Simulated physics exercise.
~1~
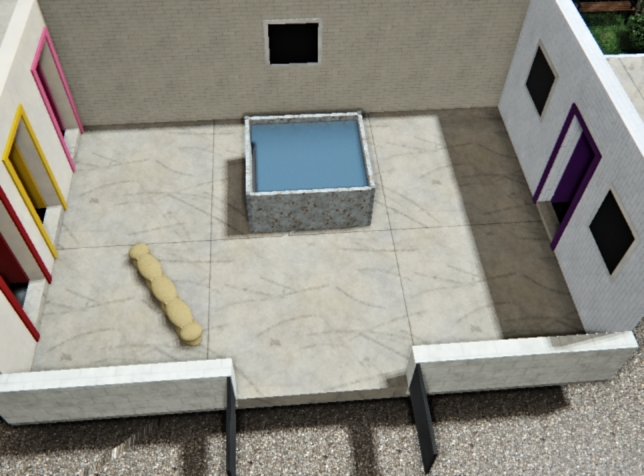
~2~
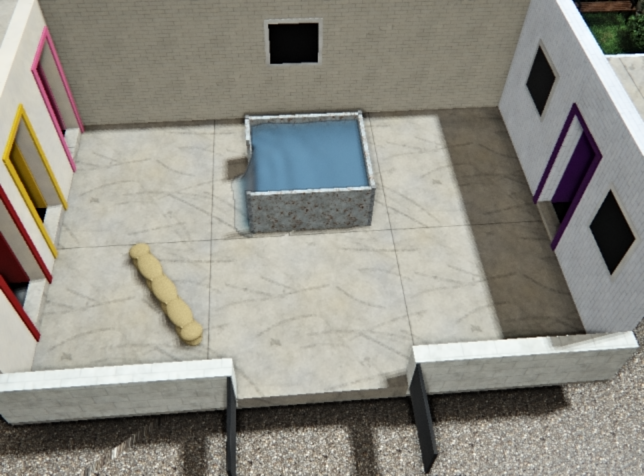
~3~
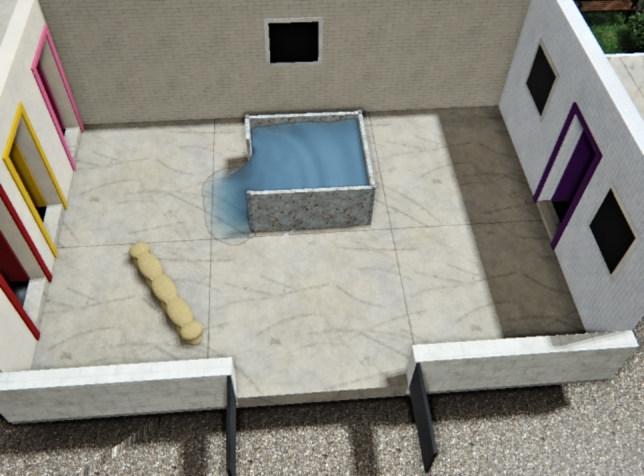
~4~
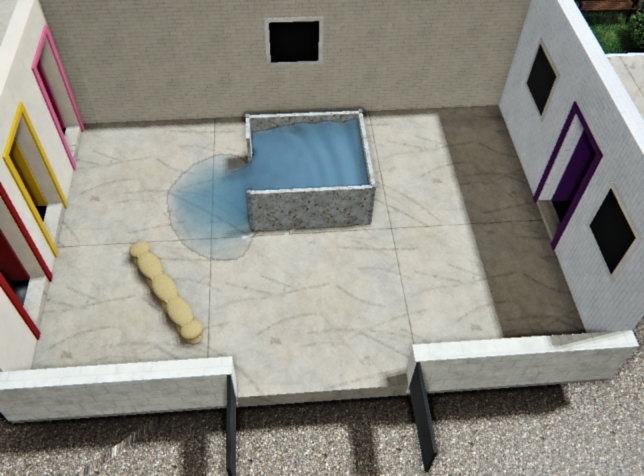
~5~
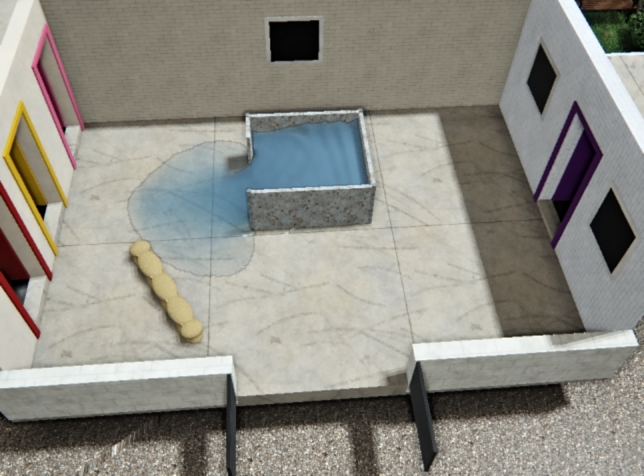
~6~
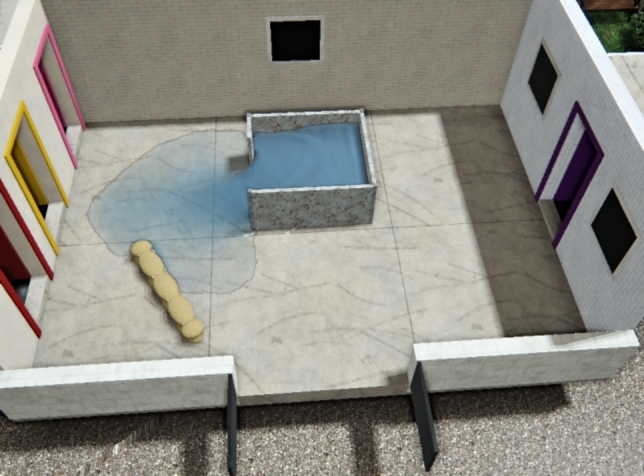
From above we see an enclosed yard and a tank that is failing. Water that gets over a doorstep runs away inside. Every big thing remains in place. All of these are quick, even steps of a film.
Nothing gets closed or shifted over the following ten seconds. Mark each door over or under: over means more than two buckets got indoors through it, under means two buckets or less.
Yellow door - over, purple door - under, red door - under, pink door - over.
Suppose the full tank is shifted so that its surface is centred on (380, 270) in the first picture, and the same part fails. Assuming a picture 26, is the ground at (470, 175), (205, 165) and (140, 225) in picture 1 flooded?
In the order asked: Not reached, reached by the flood, reached by the flood.
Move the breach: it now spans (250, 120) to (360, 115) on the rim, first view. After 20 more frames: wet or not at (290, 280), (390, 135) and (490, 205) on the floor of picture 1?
Taken in turn they're unwetted, swamped and swamped.
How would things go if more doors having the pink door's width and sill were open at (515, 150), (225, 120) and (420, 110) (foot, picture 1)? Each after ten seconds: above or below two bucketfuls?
The three doors, in turn: Is short of it, is short of it, is short of it.
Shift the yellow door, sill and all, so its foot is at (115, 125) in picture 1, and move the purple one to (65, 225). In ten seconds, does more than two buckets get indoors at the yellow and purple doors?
My reading: Yellow exceeds the limit, purple exceeds the limit.
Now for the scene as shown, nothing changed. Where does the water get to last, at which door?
My answer: The door marked purple.
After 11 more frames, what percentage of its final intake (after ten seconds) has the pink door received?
Around 25 in a hundred.
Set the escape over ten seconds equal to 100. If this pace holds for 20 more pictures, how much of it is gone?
About 65 per cent.
A moment on, water covers 25 % of the floor; the yellow door over two buckets in, the purple door not reached, the red door wet at the sill, nothing in, the pink door wet at the sill, nothing in.
Next, water covers 35 % of the floor; the yellow door far over two buckets in, the purple door not reached, the red door wet at the sill, nothing in, the pink door under two buckets in.
Then, water covers 50 % of the floor; the yellow door far over two buckets in, the purple door not reached, the red door wet at the sill, nothing in, the pink door over two buckets in.
Later, water covers 65 % of the floor; the yellow door far over two buckets in, the purple door not reached, the red door wet at the sill, nothing in, the pink door over two buckets in.
In the end, water covers 95 % of the floor; the yellow door far over two buckets in, the purple door wet at the sill, nothing in, the red door wet at the sill, nothing in, the pink door over two buckets in.
